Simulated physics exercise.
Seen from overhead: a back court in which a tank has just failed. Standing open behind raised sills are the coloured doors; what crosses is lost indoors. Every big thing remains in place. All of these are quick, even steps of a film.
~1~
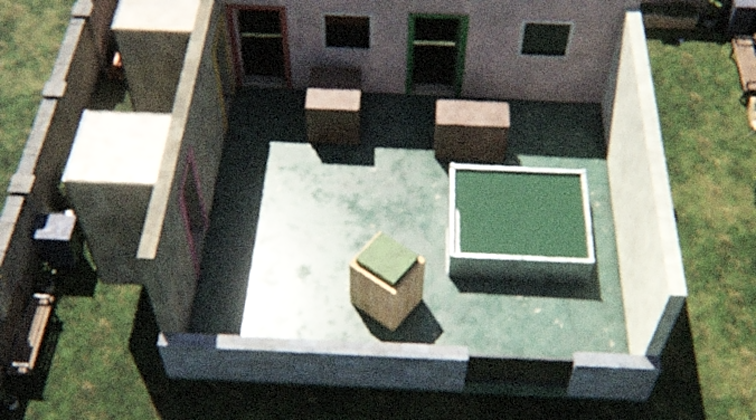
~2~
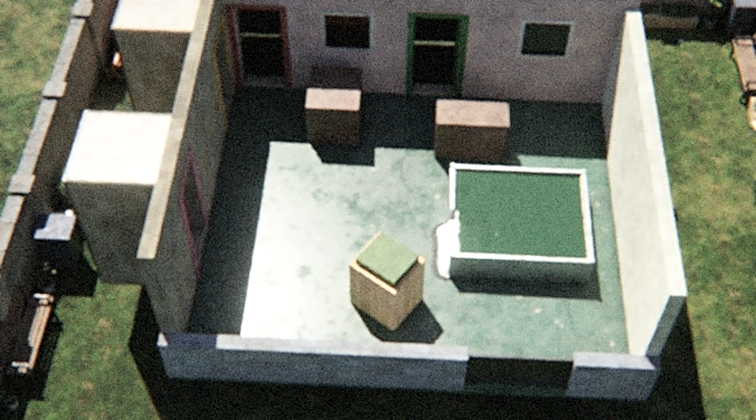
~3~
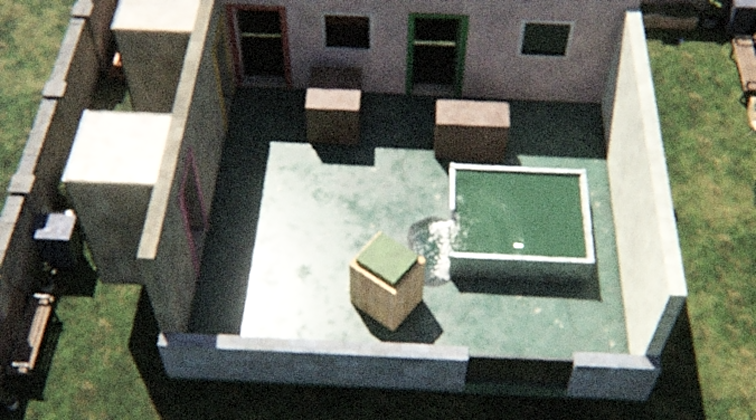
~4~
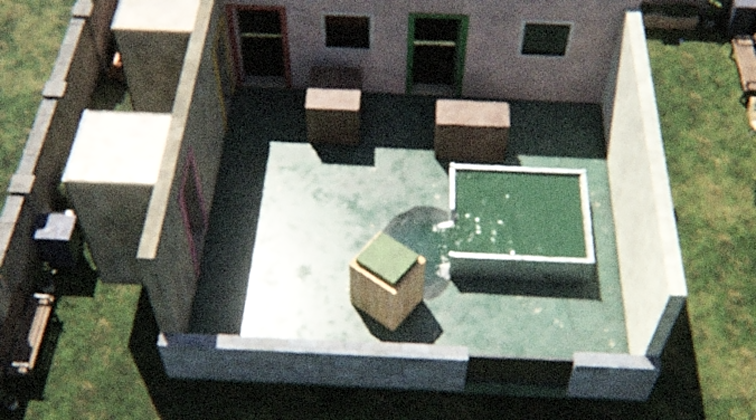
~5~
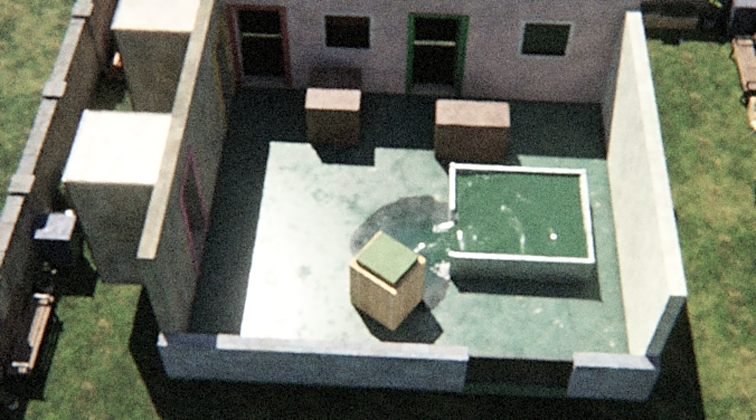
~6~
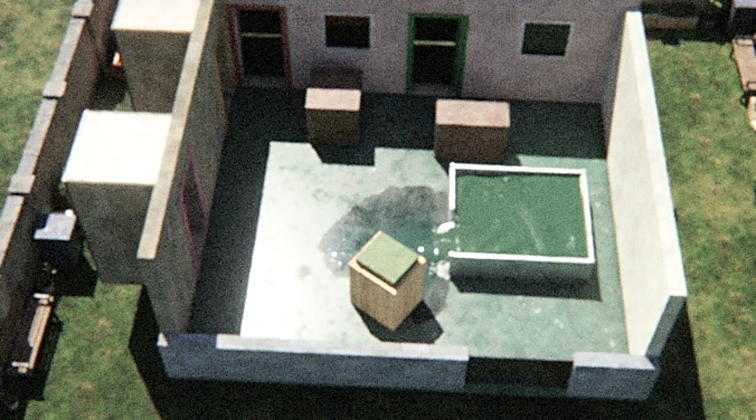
In a walled back court seen from high overhead, strips of grass lie to either side, and a red-framed door and a green-framed door stand in the far wall. Two brownish blocks sit below that wall, a pale crate with a green top stands near the middle, and a white-rimmed tank of green water is at right. Water bursts from the tank's left side and spreads leftward behind the crate as a dark wet patch, while the camera stays still.
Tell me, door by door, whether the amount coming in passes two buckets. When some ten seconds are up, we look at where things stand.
At the red door it passes two buckets; at the pink door it stays within two buckets; at the yellow door it passes two buckets; at the green door it stays within two buckets.
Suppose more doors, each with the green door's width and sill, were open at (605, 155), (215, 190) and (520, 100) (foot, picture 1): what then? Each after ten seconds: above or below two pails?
Result, in listed order - doesn't reach the limit, gets past the limit, doesn't reach the limit.
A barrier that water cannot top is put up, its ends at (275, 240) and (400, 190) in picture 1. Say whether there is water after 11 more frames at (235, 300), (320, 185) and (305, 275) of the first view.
Taking the points in turn, they are inundated, high and dry and inundated.
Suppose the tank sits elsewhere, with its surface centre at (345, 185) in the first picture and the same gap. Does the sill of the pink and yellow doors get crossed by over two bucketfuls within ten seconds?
Pink door exceeds it, yellow door exceeds it.
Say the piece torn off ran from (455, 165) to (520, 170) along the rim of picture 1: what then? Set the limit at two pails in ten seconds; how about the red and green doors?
The red door remains within the limit and the green door remains within the limit.
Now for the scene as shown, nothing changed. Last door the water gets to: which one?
That would be the green-painted one.
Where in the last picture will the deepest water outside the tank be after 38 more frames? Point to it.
Near (402, 285).
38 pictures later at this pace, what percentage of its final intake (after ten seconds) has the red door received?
I get 80 per cent.
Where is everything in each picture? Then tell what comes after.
The first picture shows still water in the open tank at (519, 214).
In the second picture, the front is at (444, 227), out from the gap at (452, 246).
In the third picture, water pours out at (452, 246) and has run to (418, 225).
In the fourth picture, the front is at a hidden place, out from the gap at (452, 247).
In the fifth picture, the front is at (354, 243), out from the gap at (452, 247).
In the sixth picture, water pours out at (452, 246) and has run to (324, 250).
A moment on, water covers 20 % of the floor; the red door not reached, the pink door not reached, the yellow door not reached, the green door not reached.
Next, water covers 35 % of the floor; the red door not reached, the pink door wet at the sill, nothing in, the yellow door not reached, the green door not reached.
Then, water covers 50 % of the floor; the red door wet at the sill, nothing in, the pink door wet at the sill, nothing in, the yellow door wet at the sill, nothing in, the green door not reached.
Later, water covers 65 % of the floor; the red door over two buckets in, the pink door wet at the sill, nothing in, the yellow door over two buckets in, the green door wet at the sill, nothing in.
In the end, water covers 90 % of the floor; the red door far over two buckets in, the pink door wet at the sill, nothing in, the yellow door over two buckets in, the green door wet at the sill, nothing in.
